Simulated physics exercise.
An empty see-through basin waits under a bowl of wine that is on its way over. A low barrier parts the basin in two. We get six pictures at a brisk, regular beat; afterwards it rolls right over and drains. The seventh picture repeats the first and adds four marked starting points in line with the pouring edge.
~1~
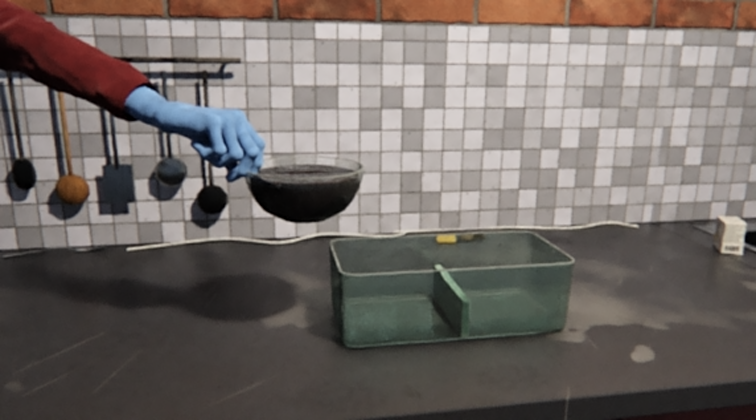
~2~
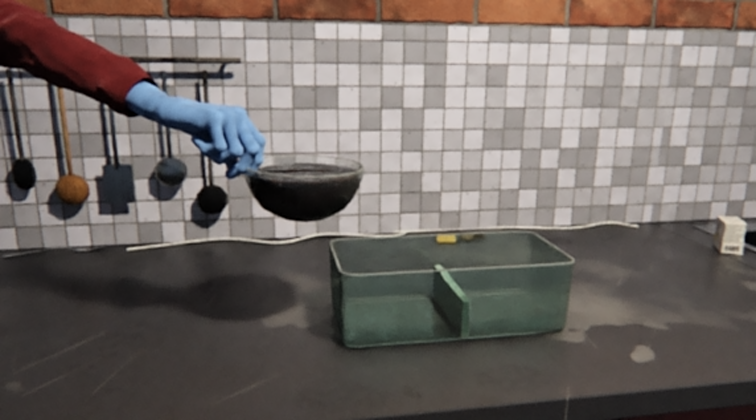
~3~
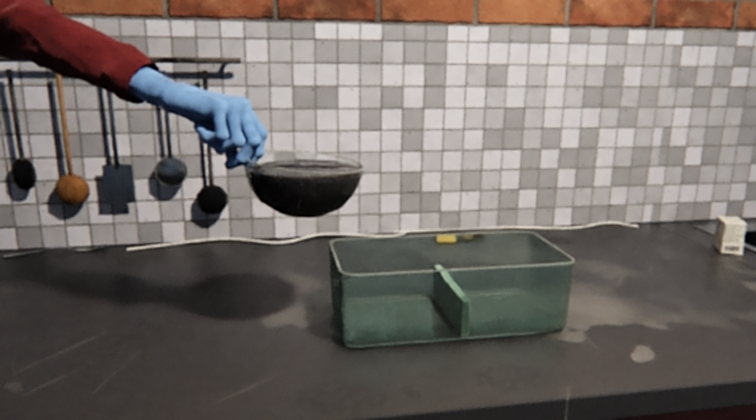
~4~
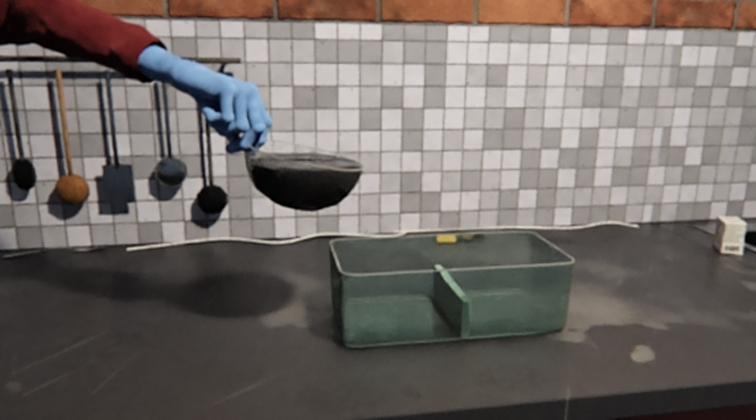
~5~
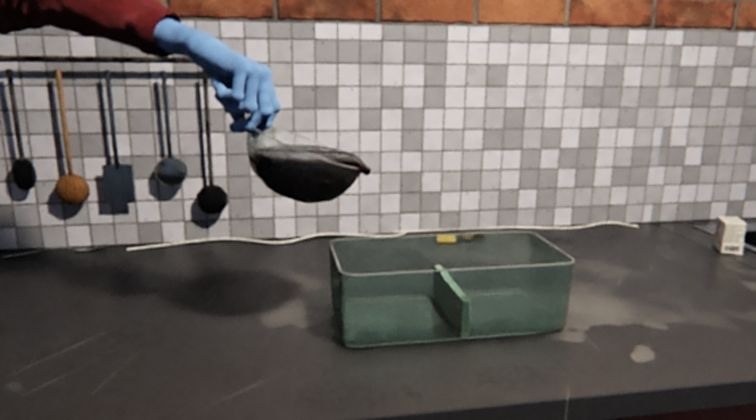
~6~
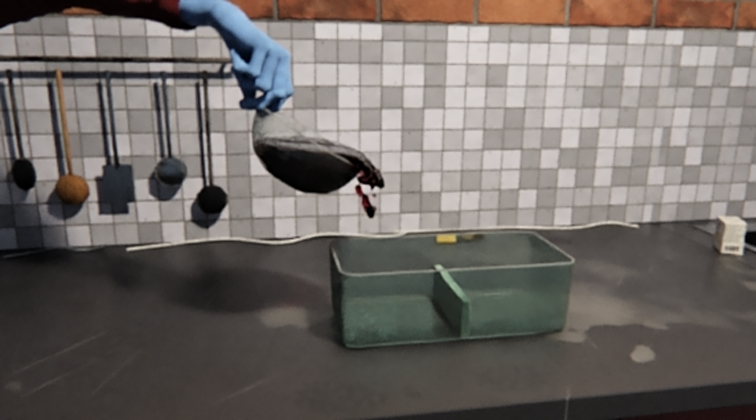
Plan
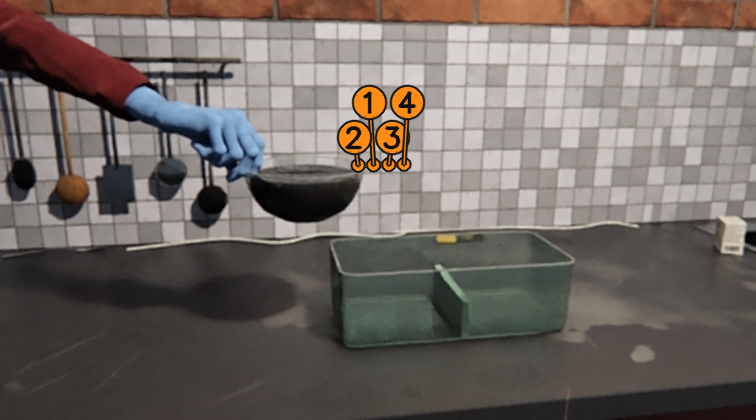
On a dark kitchen counter before a tiled wall, a blue-gloved hand holds a clear bowl of dark liquid above and left of an empty, see-through green basin with a low divider. The hand rises and tilts the bowl rightward, gradually, then more steeply, and dark red liquid slips over its right lip.
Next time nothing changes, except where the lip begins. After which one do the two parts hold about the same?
1 beats the others.
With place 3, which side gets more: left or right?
More ends on the right.
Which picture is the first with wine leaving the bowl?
In picture 5.
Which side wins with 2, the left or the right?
The left side.
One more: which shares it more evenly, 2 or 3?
That is place 3.
On the marked copy, 1 at (373, 165); 2 at (358, 165); 3 at (388, 164); 4 at (403, 164).
With 1, about 54 % ends left of the wall and 44 % right of it.
With 2, about 89 % ends left of the wall and 9 % right of it.
With 3, about 26 % ends left of the wall and 73 % right of it.
With 4, about 10 % ends left of the wall and 89 % right of it.
